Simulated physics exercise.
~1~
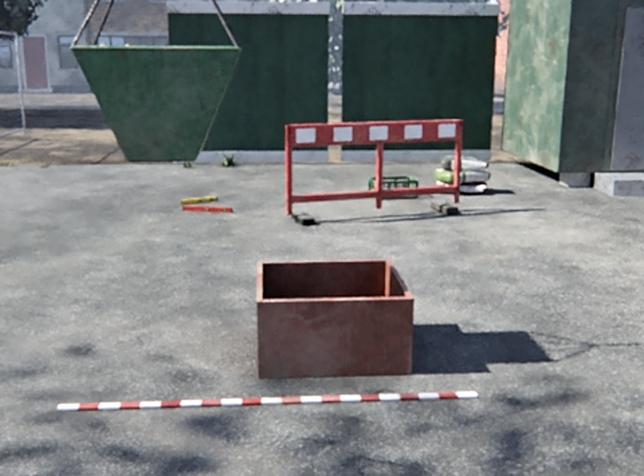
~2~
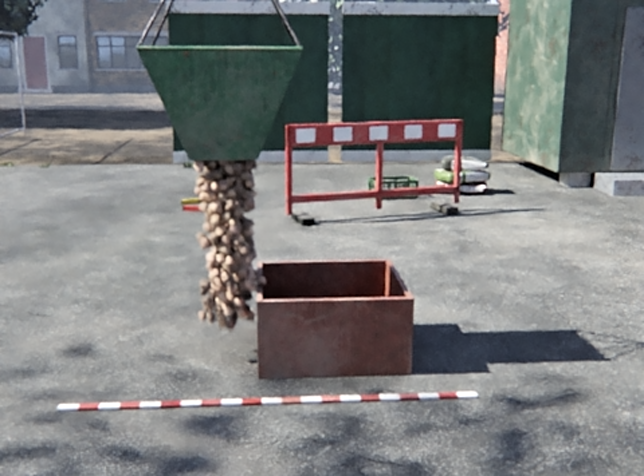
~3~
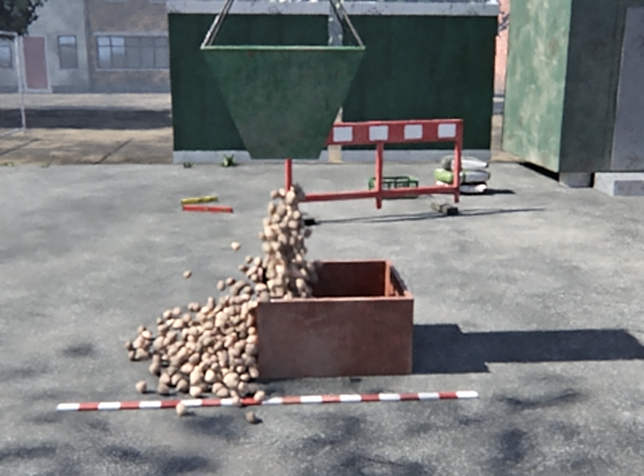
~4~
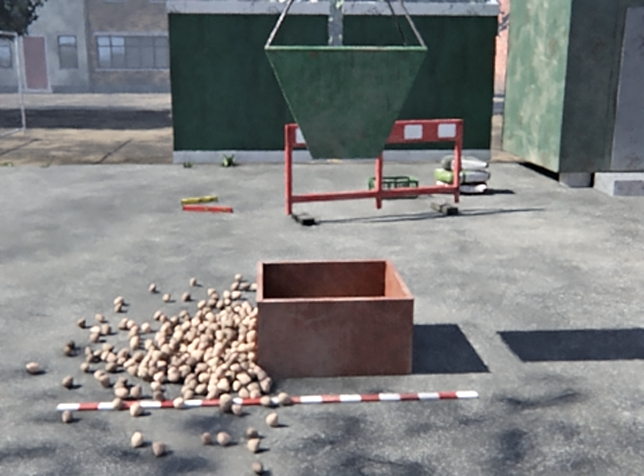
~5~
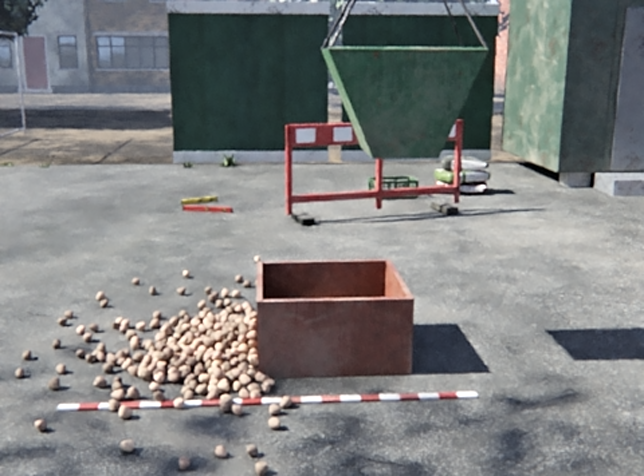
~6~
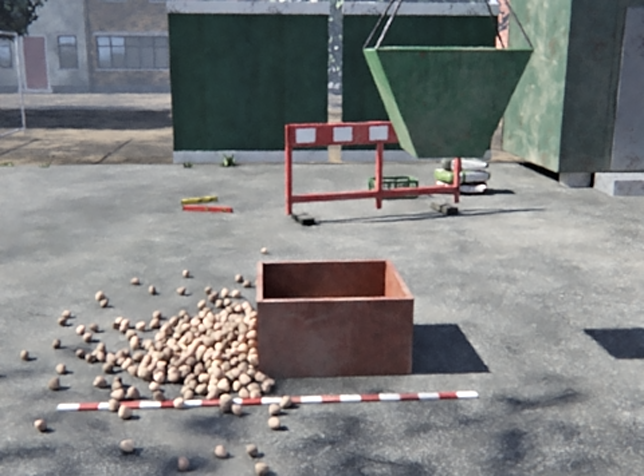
A green skip moves right, dropping cobbles partly into a brown bin and partly left of it.
